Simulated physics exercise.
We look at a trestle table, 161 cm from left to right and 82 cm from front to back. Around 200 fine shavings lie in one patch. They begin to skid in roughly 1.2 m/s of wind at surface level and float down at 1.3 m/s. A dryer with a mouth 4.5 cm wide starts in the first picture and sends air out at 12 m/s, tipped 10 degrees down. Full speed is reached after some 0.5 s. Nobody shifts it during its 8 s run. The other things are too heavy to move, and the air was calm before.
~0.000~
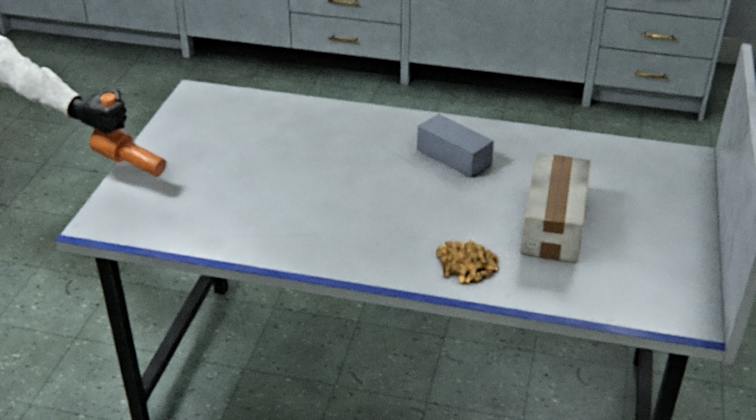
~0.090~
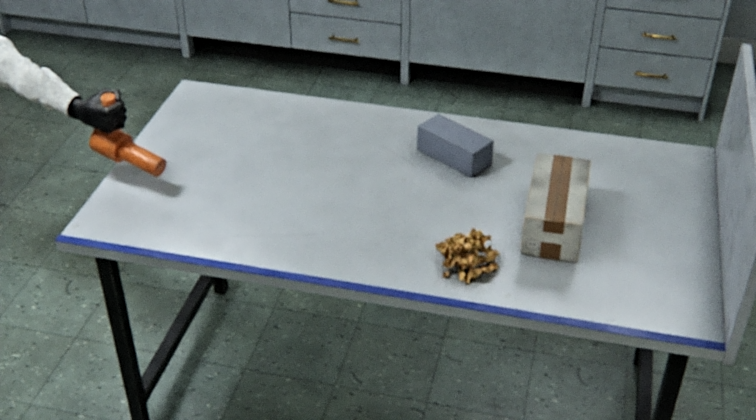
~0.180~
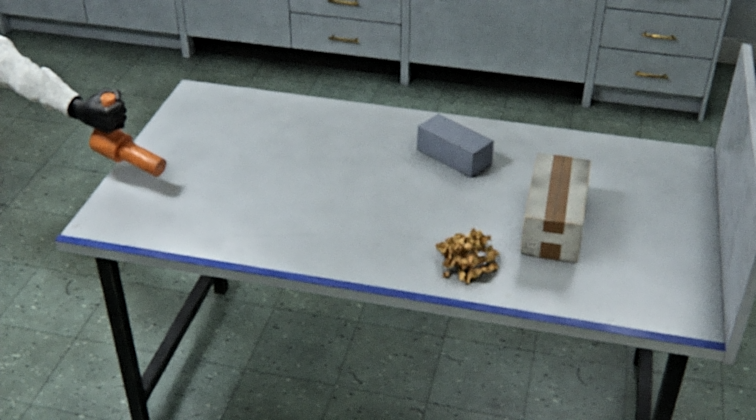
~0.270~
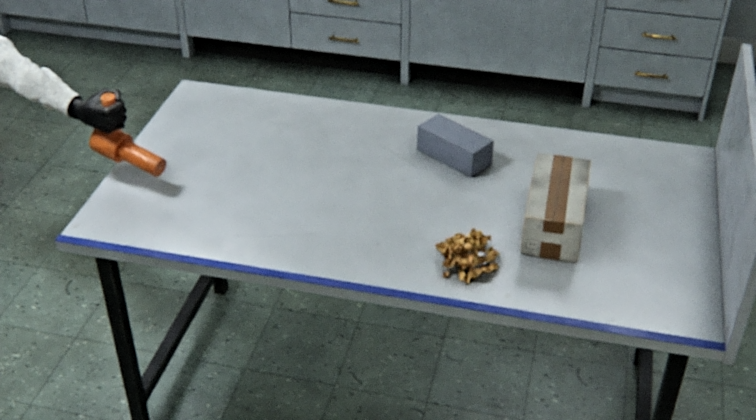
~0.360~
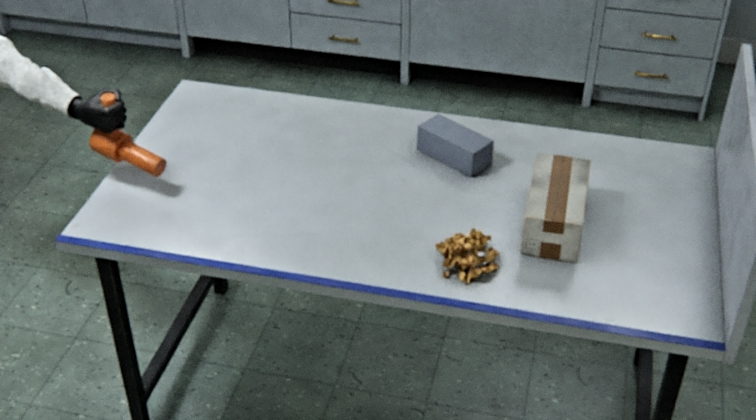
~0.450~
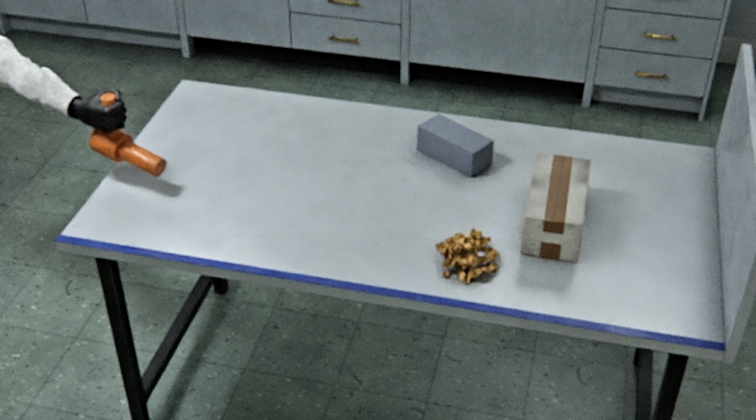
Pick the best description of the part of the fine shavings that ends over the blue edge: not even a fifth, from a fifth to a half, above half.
Of the fine shavings, between a fifth and a half end over the blue edge.
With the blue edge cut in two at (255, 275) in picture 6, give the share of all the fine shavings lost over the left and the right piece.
Some 0 % left, 30 % right.
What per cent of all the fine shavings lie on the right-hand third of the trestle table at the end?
About 50 %.
After 1.6 s, 23 % are over the blue edge; the middle of those still in play is near (723, 284); 36 % have settled or left.
After 2.6 s, 24 % are over the blue edge; the middle of those still in play is near (723, 283); 40 % have settled or left.
After 4.4 s, 28 % are over the blue edge; the middle of those still in play is near (721, 282); 58 % have settled or left.
After 8.0 s, at the end, 31 % are over the blue edge; the middle of those still in play is near (722, 296).
